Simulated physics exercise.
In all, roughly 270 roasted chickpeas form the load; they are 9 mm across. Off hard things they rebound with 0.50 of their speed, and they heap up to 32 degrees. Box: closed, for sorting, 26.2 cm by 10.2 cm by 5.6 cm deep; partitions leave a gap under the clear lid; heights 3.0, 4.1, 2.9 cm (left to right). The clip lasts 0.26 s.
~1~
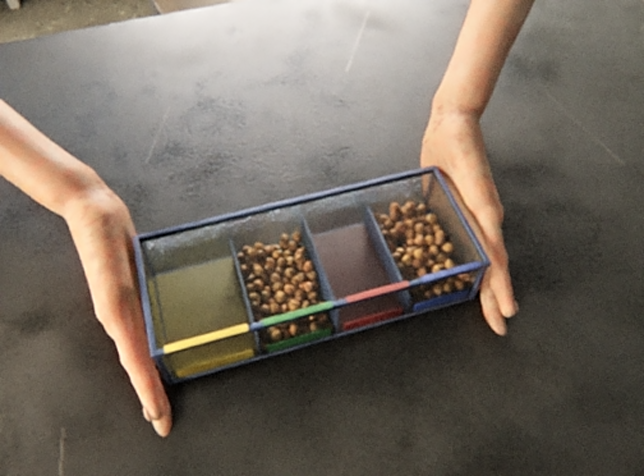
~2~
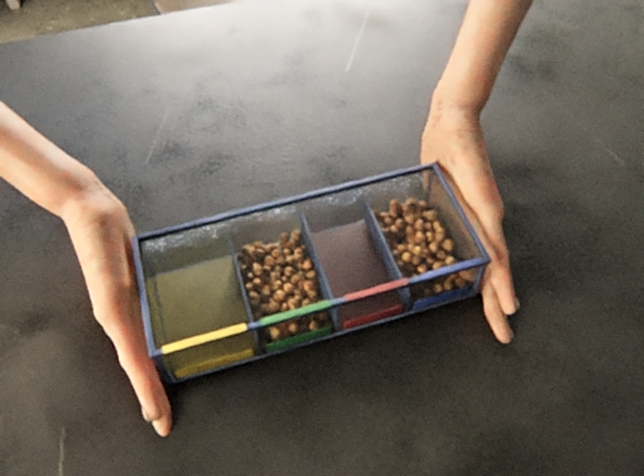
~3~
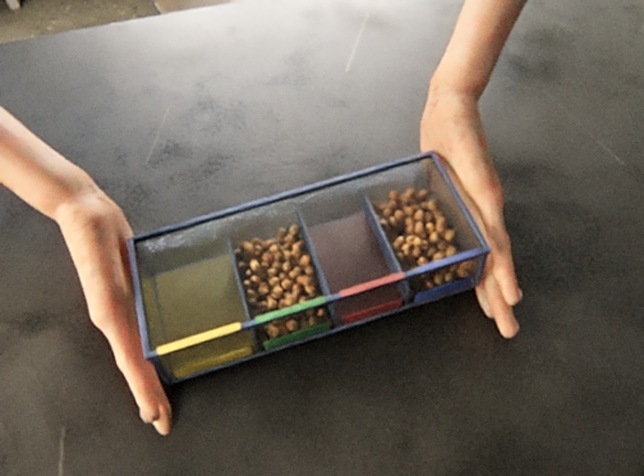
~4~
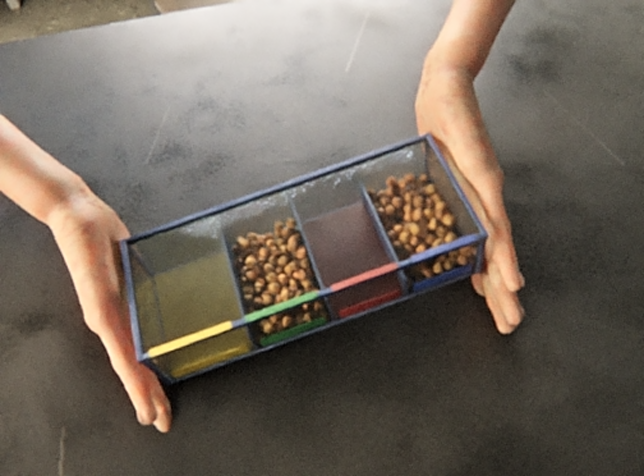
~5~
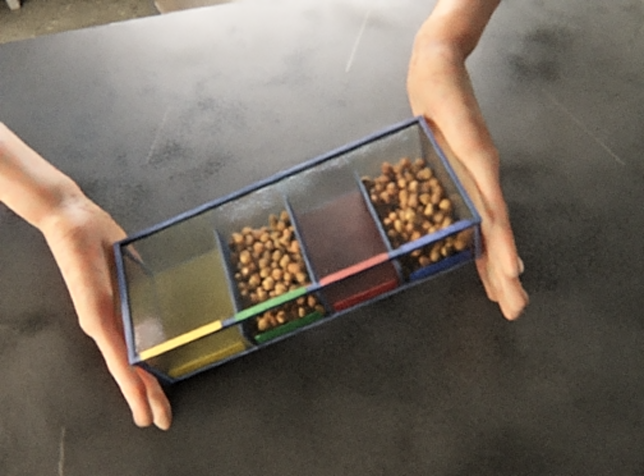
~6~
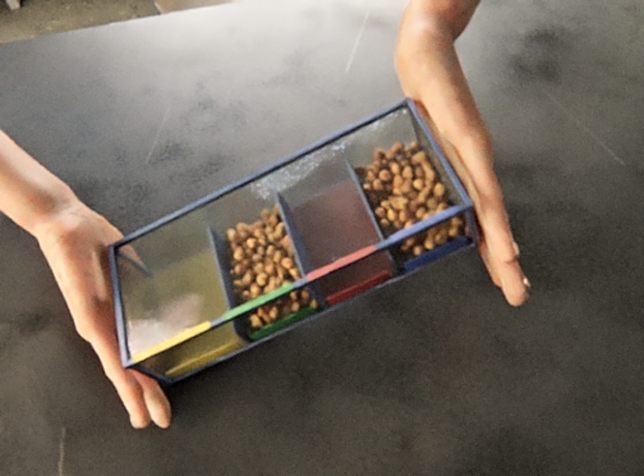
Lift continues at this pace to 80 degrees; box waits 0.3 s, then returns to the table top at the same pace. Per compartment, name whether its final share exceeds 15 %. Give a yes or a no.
Red - no; blue - yes; green - yes; yellow - yes.
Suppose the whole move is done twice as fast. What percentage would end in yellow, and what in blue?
Result: Yellow = 40 %; blue = 10 %.
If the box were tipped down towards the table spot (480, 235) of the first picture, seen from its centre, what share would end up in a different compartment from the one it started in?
The share comes to about 5 in a hundred.
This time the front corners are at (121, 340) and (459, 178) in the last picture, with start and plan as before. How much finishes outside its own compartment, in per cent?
In that case close to 45 per cent.
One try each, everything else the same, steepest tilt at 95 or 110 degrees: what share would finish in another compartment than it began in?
I'd expect close to 75 and then close to 100 per cent.
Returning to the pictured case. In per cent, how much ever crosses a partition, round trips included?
Estimate: Near 35 %.
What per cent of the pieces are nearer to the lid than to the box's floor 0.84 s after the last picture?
Close to 30 in a hundred.
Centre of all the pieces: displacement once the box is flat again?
It shifts by roughly 5.5 cm.
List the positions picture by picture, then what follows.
The first frame shows box tilt 0 degrees, front corners at (157, 352) and (485, 262); blue 50 %, green 50 %.
The second frame shows box tilt 1 degrees, front corners at (155, 352) and (485, 259).
The third frame shows box tilt 5 degrees, front corners at (151, 353) and (484, 249), lowest corner left front.
The fourth frame shows box tilt 10 degrees, front corners at (143, 356) and (482, 235), lowest corner left front.
The fifth frame shows box tilt 15 degrees, front corners at (136, 359) and (475, 219), lowest corner left front.
The sixth frame shows box tilt 20 degrees, front corners at (129, 362) and (466, 205), lowest corner left front; blue 50 %, green 50 %.
Then, 0.84 s after the last picture, tilt 80 degrees; red 10 %, blue 30 %, green 45 %, yellow 15 %.
Then, 1.40 s after the last picture, tilt 41 degrees; red 10 %, blue 30 %, green 40 %, yellow 25 %.
Then, 2.02 s after the last picture, tilt 0 degrees; red 10 %, blue 30 %, green 40 %, yellow 25 %.
In the end, red 10 %, blue 30 %, green 40 %, yellow 25 %.
